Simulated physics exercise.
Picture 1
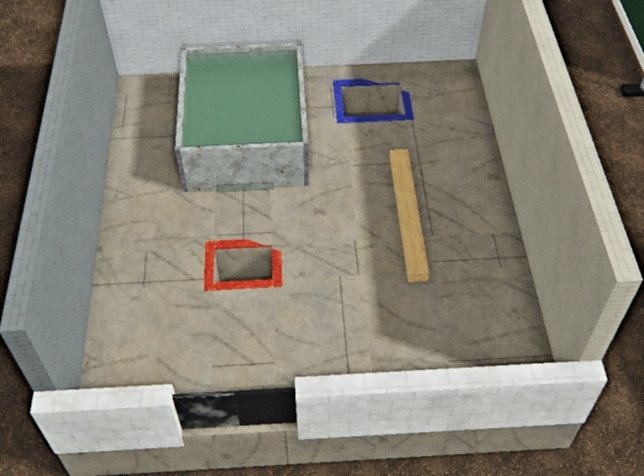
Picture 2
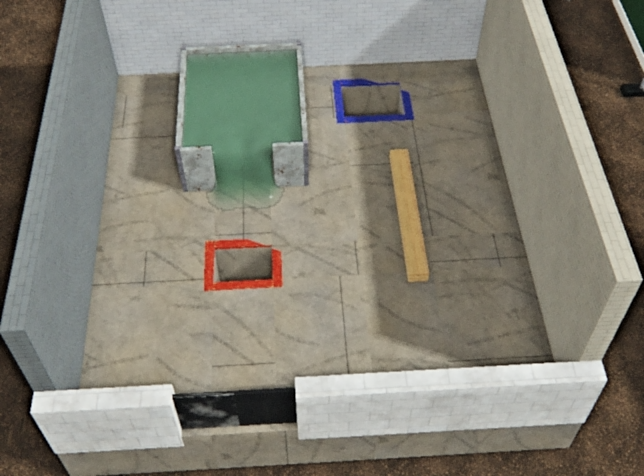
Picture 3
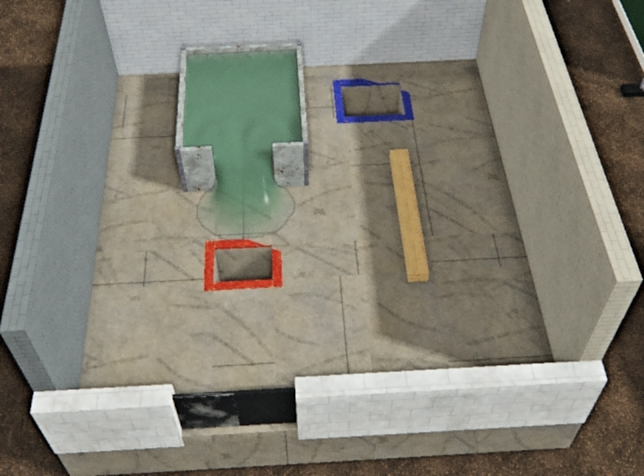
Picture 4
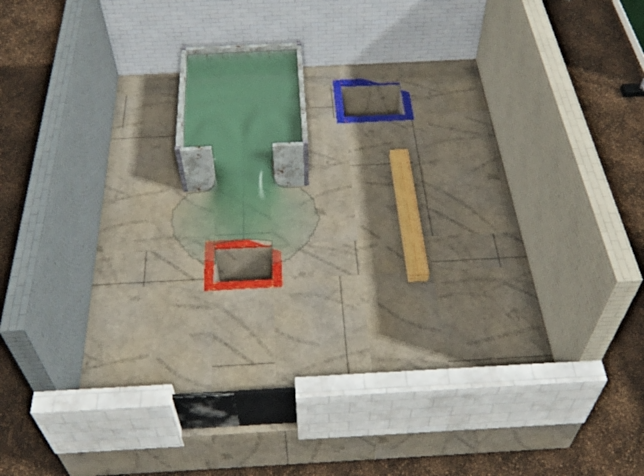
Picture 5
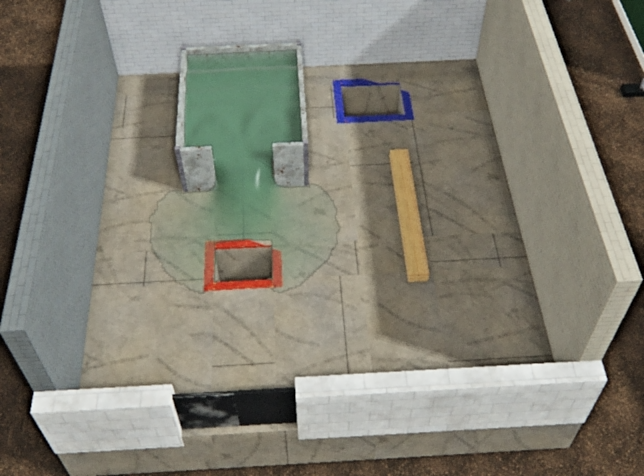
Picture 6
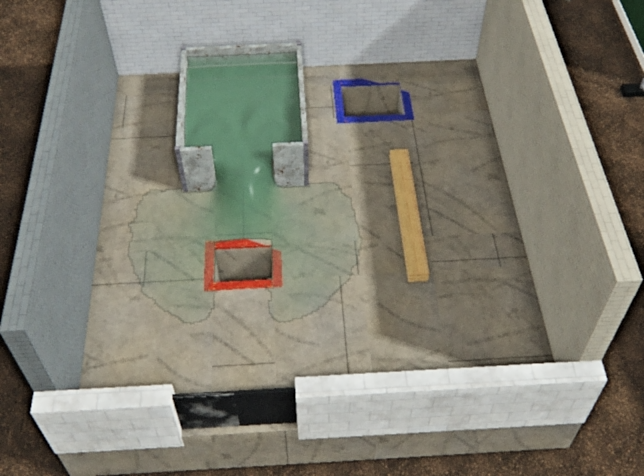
A stone tank of green water stood in a walled yard until its front opened, and the water poured out across the slab, spreading wide on both sides of the red-edged pit.
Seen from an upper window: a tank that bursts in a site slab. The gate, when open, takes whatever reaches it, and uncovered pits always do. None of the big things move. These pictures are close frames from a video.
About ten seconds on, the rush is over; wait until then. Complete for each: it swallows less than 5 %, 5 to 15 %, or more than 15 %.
Completed: The gate swallows less than 5 %; the red pit swallows more than 15 %; the blue pit swallows less than 5 %.
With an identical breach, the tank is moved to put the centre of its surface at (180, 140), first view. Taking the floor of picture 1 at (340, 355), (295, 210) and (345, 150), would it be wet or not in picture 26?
Spot 1 wetted, spot 2 unwetted, spot 3 unwetted.
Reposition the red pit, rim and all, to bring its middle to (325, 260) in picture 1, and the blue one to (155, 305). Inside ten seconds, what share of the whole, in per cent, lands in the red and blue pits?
Per cent, approx.: Red 20, blue 35.
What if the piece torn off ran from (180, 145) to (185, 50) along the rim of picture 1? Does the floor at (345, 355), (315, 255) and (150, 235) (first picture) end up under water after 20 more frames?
Taking them in order, I'd say swamped, not reached and swamped.
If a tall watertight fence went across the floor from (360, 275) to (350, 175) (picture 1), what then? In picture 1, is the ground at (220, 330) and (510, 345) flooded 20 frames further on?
Swamped, then swamped.
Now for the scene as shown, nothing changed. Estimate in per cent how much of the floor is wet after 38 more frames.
Close to 60 percent, by my reckoning.
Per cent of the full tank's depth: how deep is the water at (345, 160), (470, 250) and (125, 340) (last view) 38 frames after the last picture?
Respectively 0, 4 and 10 per cent.
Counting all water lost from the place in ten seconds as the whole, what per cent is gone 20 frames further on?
Approximately 60 %.
A moment on, water covers 35 % of the floor; the gate 0 %, the red pit 12 %, the blue pit 0 %.
Next, water covers 40 % of the floor; the gate 0 %, the red pit 19 %, the blue pit 0 %.
Then, water covers 50 % of the floor; the gate 0 %, the red pit 27 %, the blue pit 0 %.
Later, water covers 60 % of the floor; the gate 0 %, the red pit 37 %, the blue pit 0 %.
In the end, water covers 85 % of the floor; the gate 0 %, the red pit 44 %, the blue pit 1 %.
